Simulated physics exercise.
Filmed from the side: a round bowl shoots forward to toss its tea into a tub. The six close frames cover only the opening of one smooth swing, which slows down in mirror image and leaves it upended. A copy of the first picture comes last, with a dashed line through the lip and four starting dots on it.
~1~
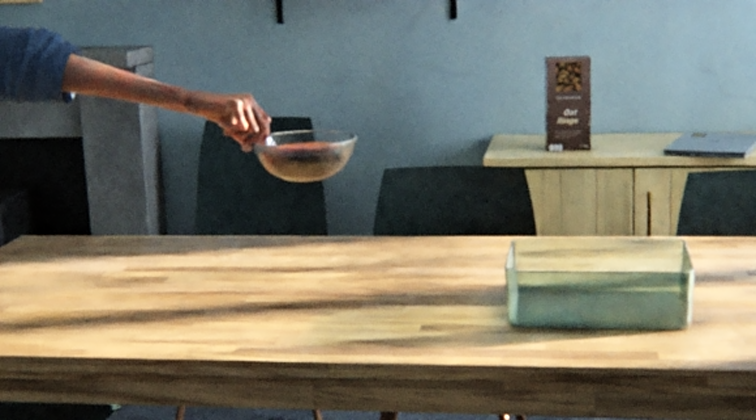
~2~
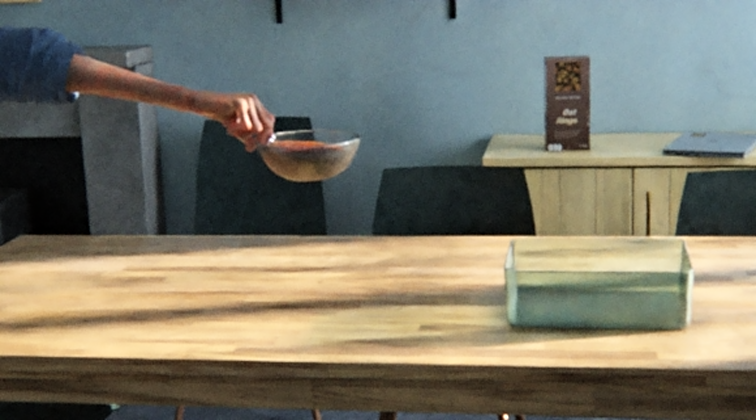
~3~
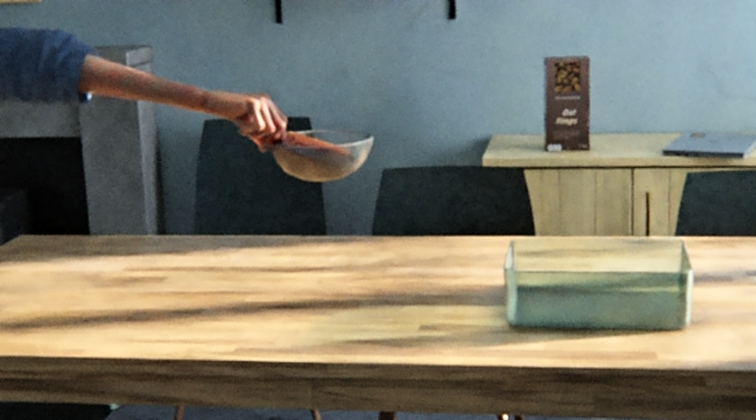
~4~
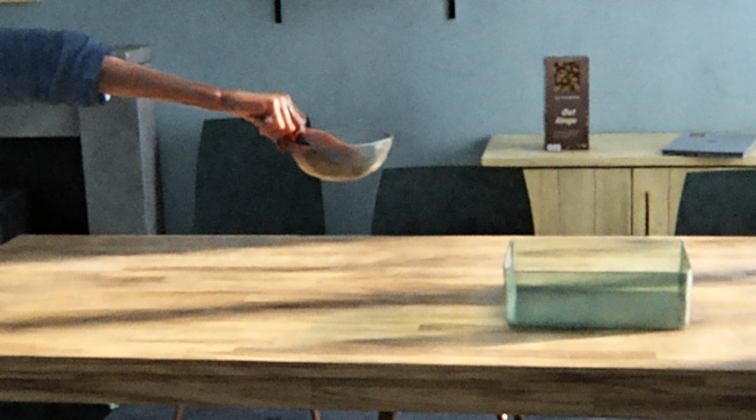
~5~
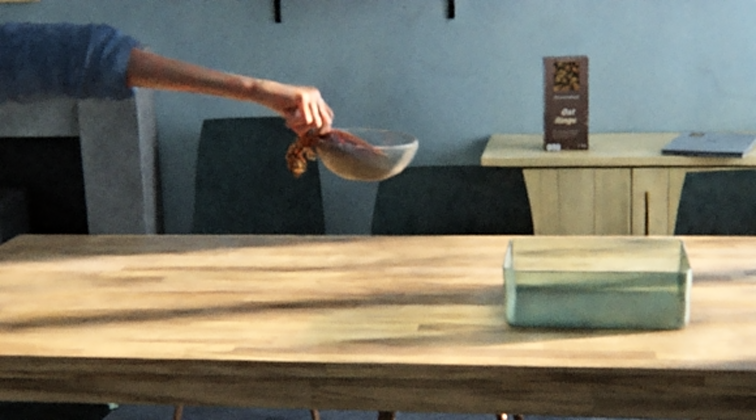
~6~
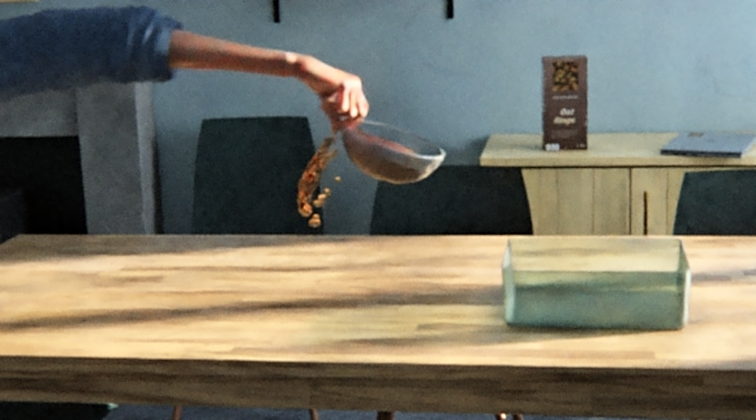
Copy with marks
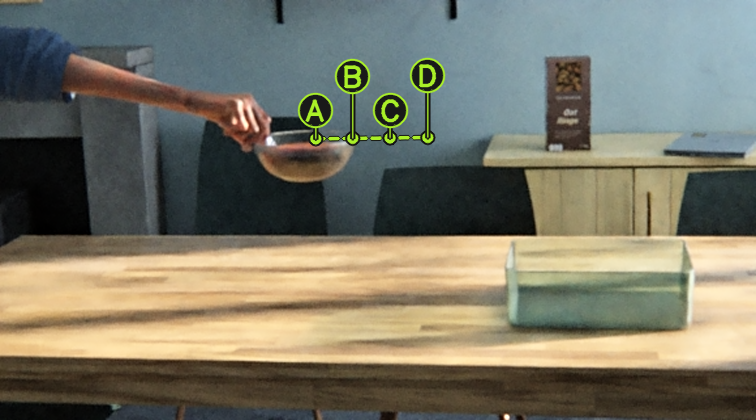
Above a wooden table with a clear tub on it, a hand swept a glass bowl to the right, then tilted it as its brown contents slipped over the left rim and dropped behind it.
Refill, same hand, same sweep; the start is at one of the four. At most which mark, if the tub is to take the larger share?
Dot A just does it.
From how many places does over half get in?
All of them.
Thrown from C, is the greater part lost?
No, that is safe.
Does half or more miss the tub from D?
No, not at all.
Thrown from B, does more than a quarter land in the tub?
Yes, clearly.
On the marked copy, A at (315, 138); B at (352, 138); C at (390, 138); D at (427, 137).
Choosing A, about 65 % lands in the tub, 25 % falls short and 11 % goes beside or beyond.
Choosing B, about 64 % lands in the tub, 15 % falls short and 21 % goes beside or beyond.
Choosing C, about 69 % lands in the tub, 18 % falls short and 13 % goes beside or beyond.
Choosing D, about 72 % lands in the tub, 14 % falls short and 14 % goes beside or beyond.
